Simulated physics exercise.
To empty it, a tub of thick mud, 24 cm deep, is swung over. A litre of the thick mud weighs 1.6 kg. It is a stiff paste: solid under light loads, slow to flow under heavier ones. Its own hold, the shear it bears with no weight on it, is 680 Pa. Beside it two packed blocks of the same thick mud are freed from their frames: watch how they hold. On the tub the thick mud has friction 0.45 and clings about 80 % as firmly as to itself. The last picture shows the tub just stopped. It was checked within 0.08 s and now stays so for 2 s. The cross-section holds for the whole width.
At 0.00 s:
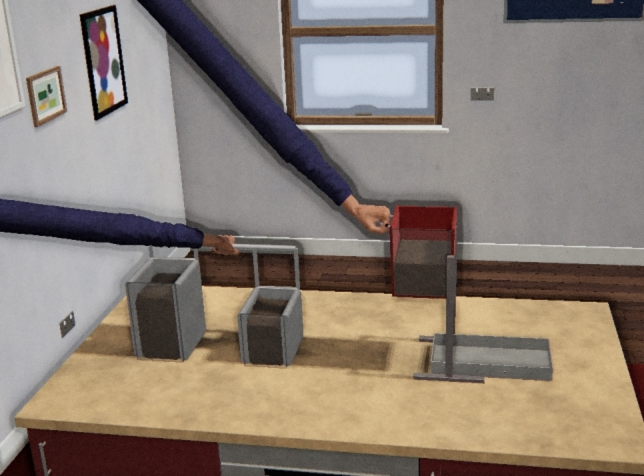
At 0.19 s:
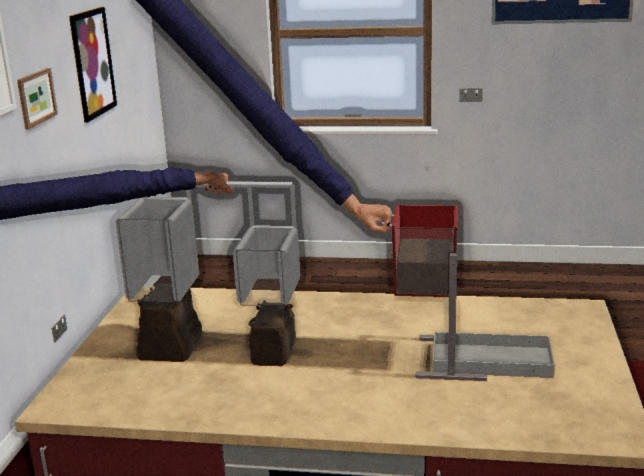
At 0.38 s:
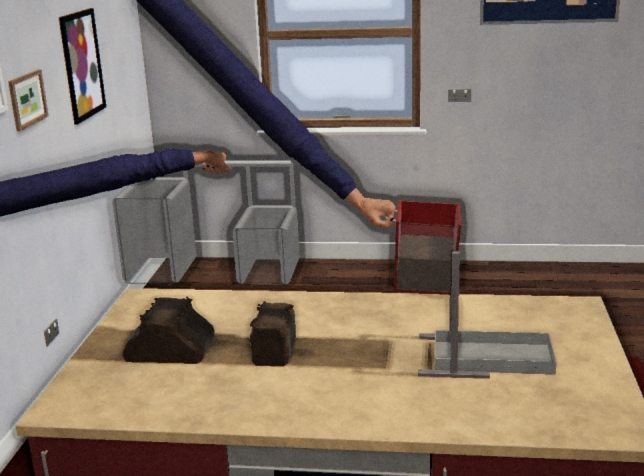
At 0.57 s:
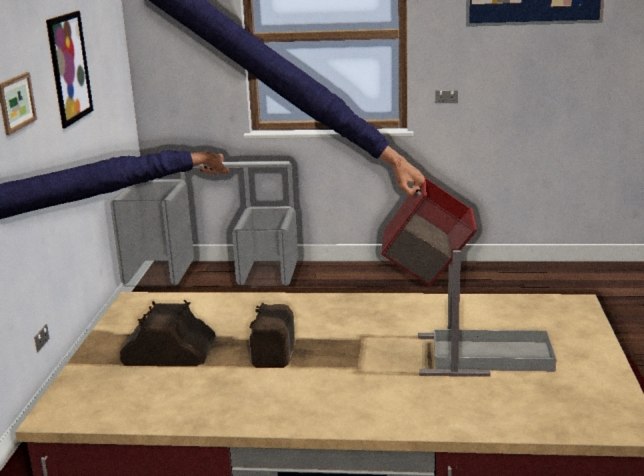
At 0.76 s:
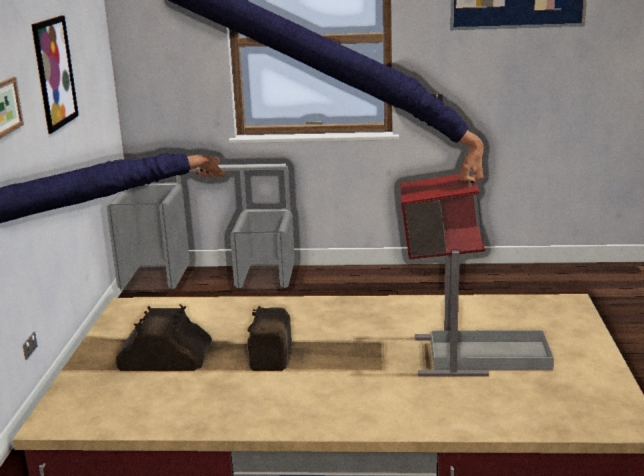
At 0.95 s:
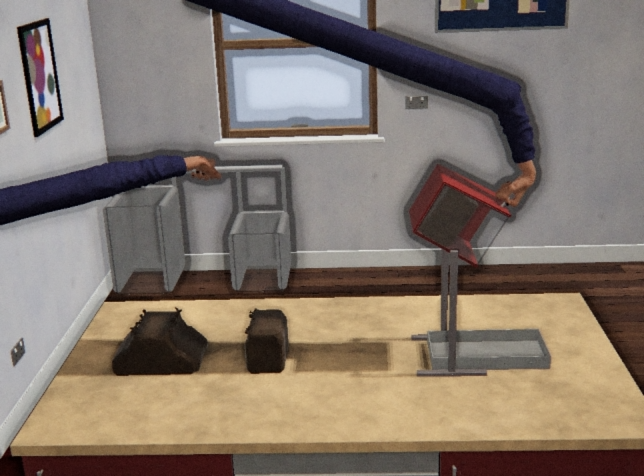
A red, clear-fronted tub of dark mud turns in a blue-sleeved arm's grip above a pale-topped counter, seen from slightly above in a grey-walled room with a window. First, another blue-sleeved arm at left lifts two joined grey boxes off two dark mud blocks, and the taller left one slumps wide. Then the tub swings clockwise past its side above a grey stand and tray, mud still inside, as the view drifts around the counter.
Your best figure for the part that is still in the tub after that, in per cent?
It comes to some 0 %.
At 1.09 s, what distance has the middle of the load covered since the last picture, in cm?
Roughly 8 cm.
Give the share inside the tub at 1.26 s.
Near 25 %.
After 1.09 s, the tub is at 120 degrees and holds 100 %.
After 1.26 s, the tub is at 120 degrees and holds 26 %.
After 1.43 s, the tub is at 120 degrees and holds 0 %.
After 1.60 s, the tub is at 120 degrees and holds 0 %.
After 2.95 s, at the end, the tub is at 120 degrees and holds 0 %.
